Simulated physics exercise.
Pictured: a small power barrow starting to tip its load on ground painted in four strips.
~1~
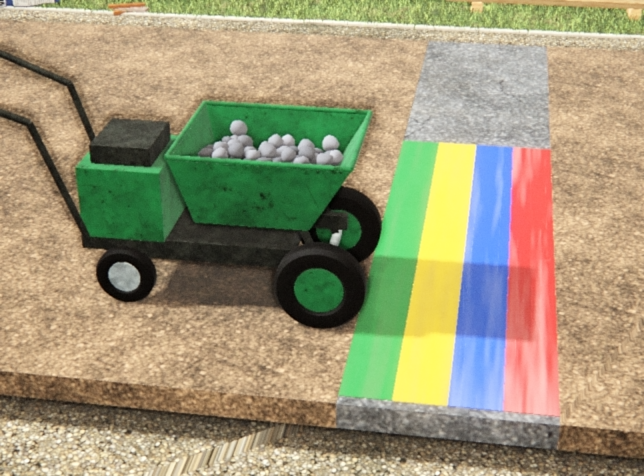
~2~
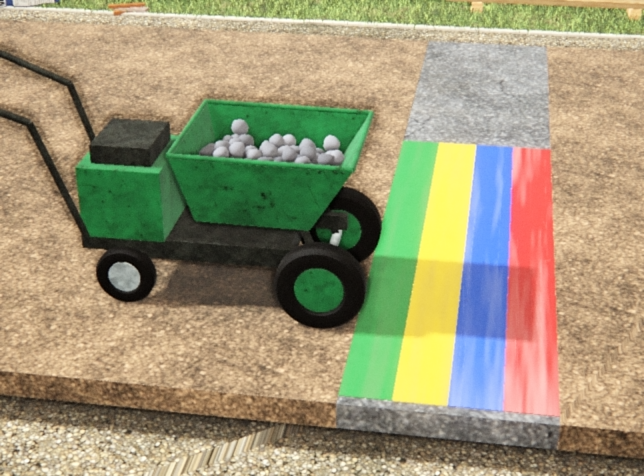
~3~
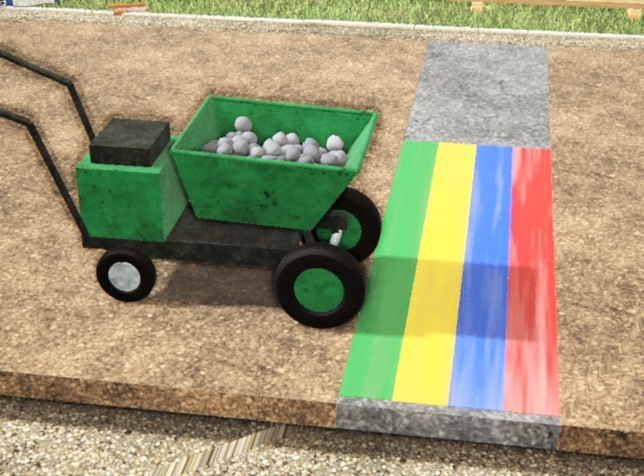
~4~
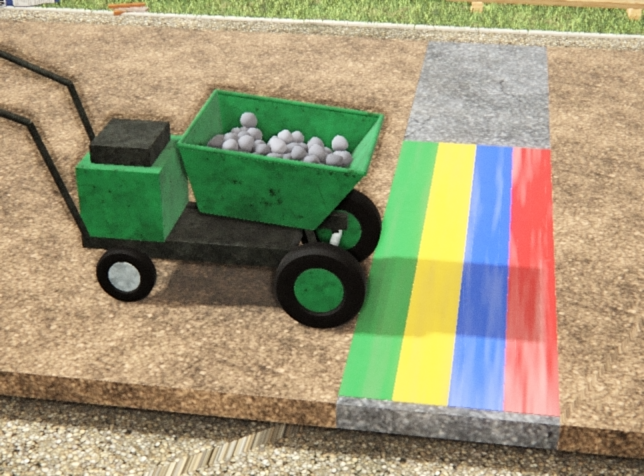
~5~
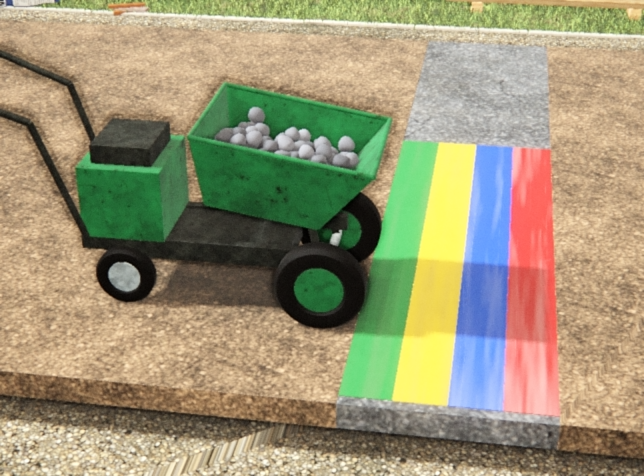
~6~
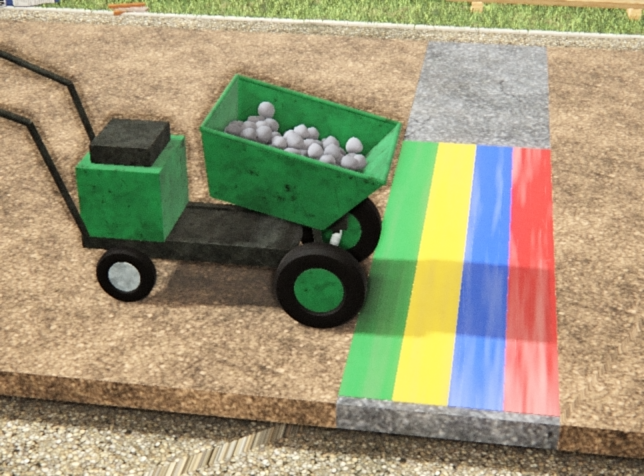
Green power barrow standing still beside green, yellow, blue and red strips, its skip of round grey cobbles tilting slightly rightward.
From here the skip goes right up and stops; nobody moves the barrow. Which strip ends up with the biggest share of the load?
The blue strip.
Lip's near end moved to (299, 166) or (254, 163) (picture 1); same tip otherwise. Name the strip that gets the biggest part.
That yellow strip, then that green strip.
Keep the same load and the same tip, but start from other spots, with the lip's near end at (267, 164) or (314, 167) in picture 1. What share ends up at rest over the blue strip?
From the first spot you get 20 percent, and from the second 30 percent.
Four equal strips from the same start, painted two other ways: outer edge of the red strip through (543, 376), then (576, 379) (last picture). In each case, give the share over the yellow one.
About 10 %, then 10 %.
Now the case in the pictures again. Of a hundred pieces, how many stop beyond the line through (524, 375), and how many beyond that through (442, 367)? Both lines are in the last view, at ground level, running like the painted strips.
Estimate, first then second: 30 %, 90 %.
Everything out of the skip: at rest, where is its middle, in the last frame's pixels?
Close to (504, 299) in the last picture.
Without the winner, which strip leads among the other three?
Red comes second.
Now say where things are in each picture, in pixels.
Lip of the skip near (351, 170), level; top of the load near (267, 151), round cobbles; green strip near (374, 357); yellow strip near (426, 361); blue strip near (478, 366); red strip near (532, 371), in the first frame.
Lip of the skip near (352, 170), level; top of the load near (268, 150), in the second frame.
Lip of the skip near (357, 172), tipped barely; top of the load near (256, 153), in the third frame.
Lip of the skip near (364, 174), tipped barely; top of the load near (247, 143), in the fourth frame.
Lip of the skip near (373, 178), tipped a little; top of the load near (246, 153), in the fifth frame.
Lip of the skip near (384, 183), tipped a little; top of the load near (255, 148); green strip near (374, 357); yellow strip near (426, 361); blue strip near (478, 366); red strip near (532, 371), in the sixth frame.
Shortly afterwards, skip tipped steeply; the whole lot in the skip.
Next, skip tipped right over; all but a few in the skip; a little over the blue strip.
Some moments later, skip tipped right over; near a third in the skip; near a quarter over the blue strip; near a quarter over the red strip; a little off the paint.
In the end, skip tipped right over; only a few in the skip; none at all over the green strip; a little over the yellow strip; near a third over the blue strip; near a quarter over the red strip; a little off the paint.
